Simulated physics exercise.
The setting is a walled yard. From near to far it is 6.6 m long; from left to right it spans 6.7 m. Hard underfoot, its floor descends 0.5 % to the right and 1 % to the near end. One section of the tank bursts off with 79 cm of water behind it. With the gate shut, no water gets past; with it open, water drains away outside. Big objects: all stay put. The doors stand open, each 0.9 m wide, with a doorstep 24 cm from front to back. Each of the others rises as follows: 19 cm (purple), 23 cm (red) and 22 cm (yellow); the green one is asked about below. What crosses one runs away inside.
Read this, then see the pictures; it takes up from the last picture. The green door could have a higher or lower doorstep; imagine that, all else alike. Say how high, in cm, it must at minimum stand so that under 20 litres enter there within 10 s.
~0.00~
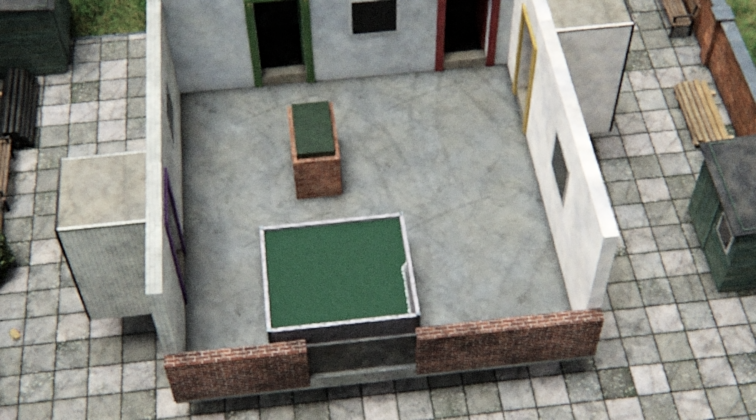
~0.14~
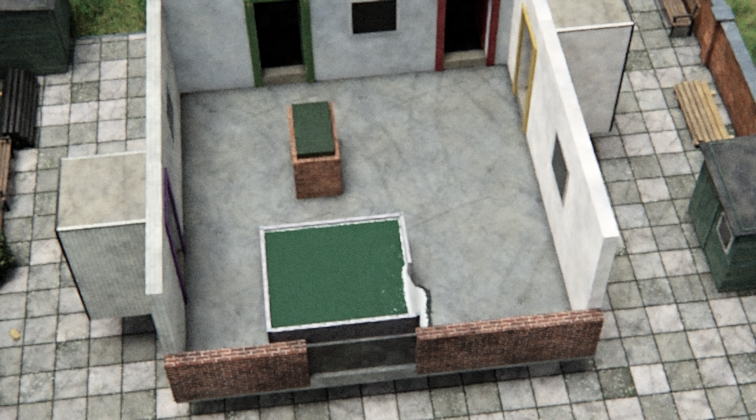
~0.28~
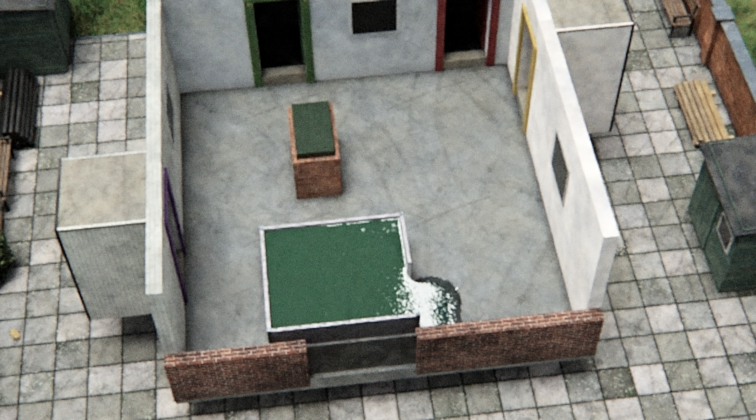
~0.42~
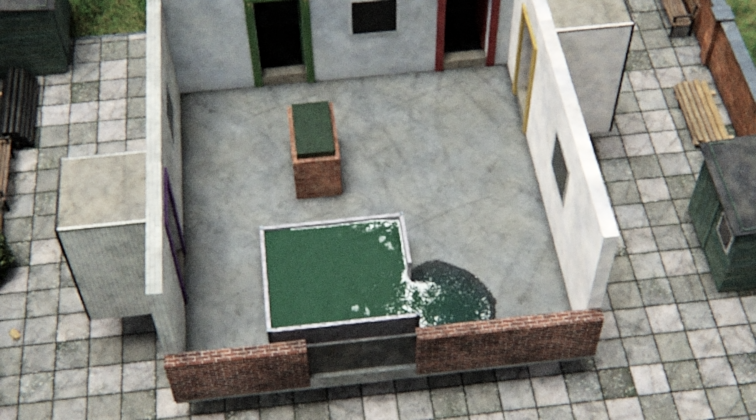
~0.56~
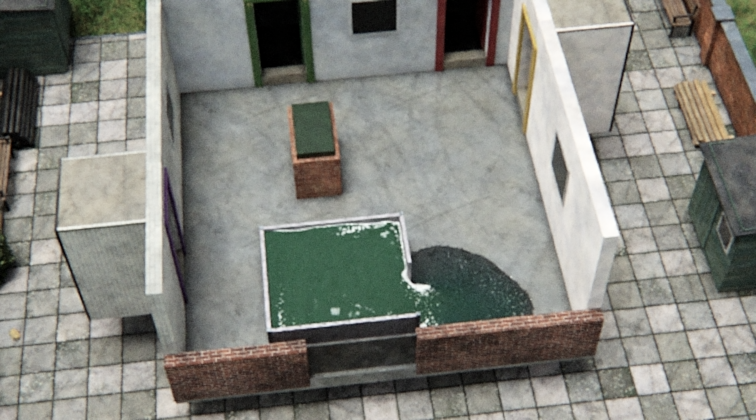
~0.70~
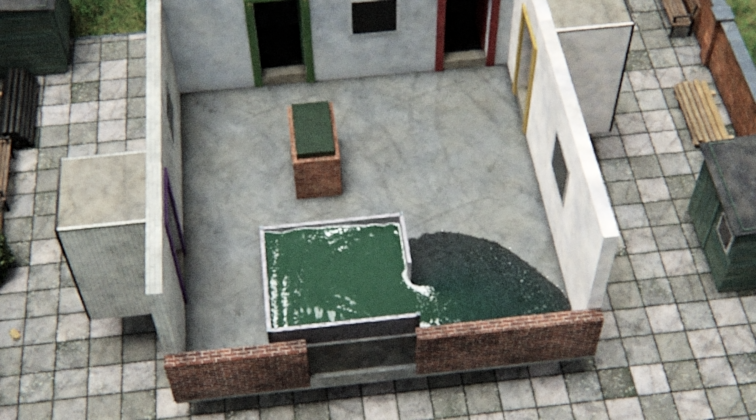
It must stand at least about 5.5 cm high.
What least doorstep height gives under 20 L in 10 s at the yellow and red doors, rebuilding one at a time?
Roughly 12.5 cm for the yellow door and roughly 24 cm for the red door.
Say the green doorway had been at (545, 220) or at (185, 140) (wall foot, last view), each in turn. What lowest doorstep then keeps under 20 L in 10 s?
Minimums: Roughly 17 cm and 12.5 cm.
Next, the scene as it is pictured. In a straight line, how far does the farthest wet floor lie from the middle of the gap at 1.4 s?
About 3.4 m.
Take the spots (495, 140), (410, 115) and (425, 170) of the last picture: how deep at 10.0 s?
11, 10 and 10 cm, respectively.
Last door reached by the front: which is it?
I'd say the purple door.
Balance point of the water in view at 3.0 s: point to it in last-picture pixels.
Near (429, 275).
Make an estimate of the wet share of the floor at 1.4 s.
About 20 per cent.
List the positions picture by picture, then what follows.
Still water, 79 cm deep, in the tank at (338, 273); the green door at (281, 48) is dry, in the first frame.
Water pours out at (411, 308) and has run 0.3 m, to (427, 299); about 7 cm deep outside, 79 cm at the back, in the second frame.
The front is at (456, 308), 0.8 m from the gap at (411, 308); 0.9 m2 of floor is wet, 79 cm left at the back, in the third frame.
Water pours out at (411, 309) and has run 1.4 m, to (491, 310); about 10 cm deep outside, 79 cm at the back, in the fourth frame.
Water pours out at (411, 309) and has run 2.0 m, to (527, 315); about 8 cm deep outside, 78 cm at the back, in the fifth frame.
Water pours out at (411, 308) and has run 2.7 m, to (564, 311); about 6 cm deep outside, 70 cm at the back; the green door at (281, 48), 6.1 m from the gap, is still 4.9 m from the nearest water, in the sixth frame.
After 1.4 s water covers 20 % of the floor, deepest (64 cm) near (566, 329); it has not reached the green door.
After 3.0 s water covers 40 % of the floor, deepest (42 cm) near (561, 312); it has not reached the green door.
After 10.0 s water covers 95 % of the floor, deepest (22 cm) near (252, 372); 8 cm at the green door, 0 litres in over its 25 cm doorstep.
At the green door as built, the water arrived by 4.3 s and peaked near 11 cm at 6.4 s.
With a doorstep of 5 cm, 27 litres would have come in within the 10 s; with 7 cm, 10 litres. So under 20 litres takes about 5.5 cm.
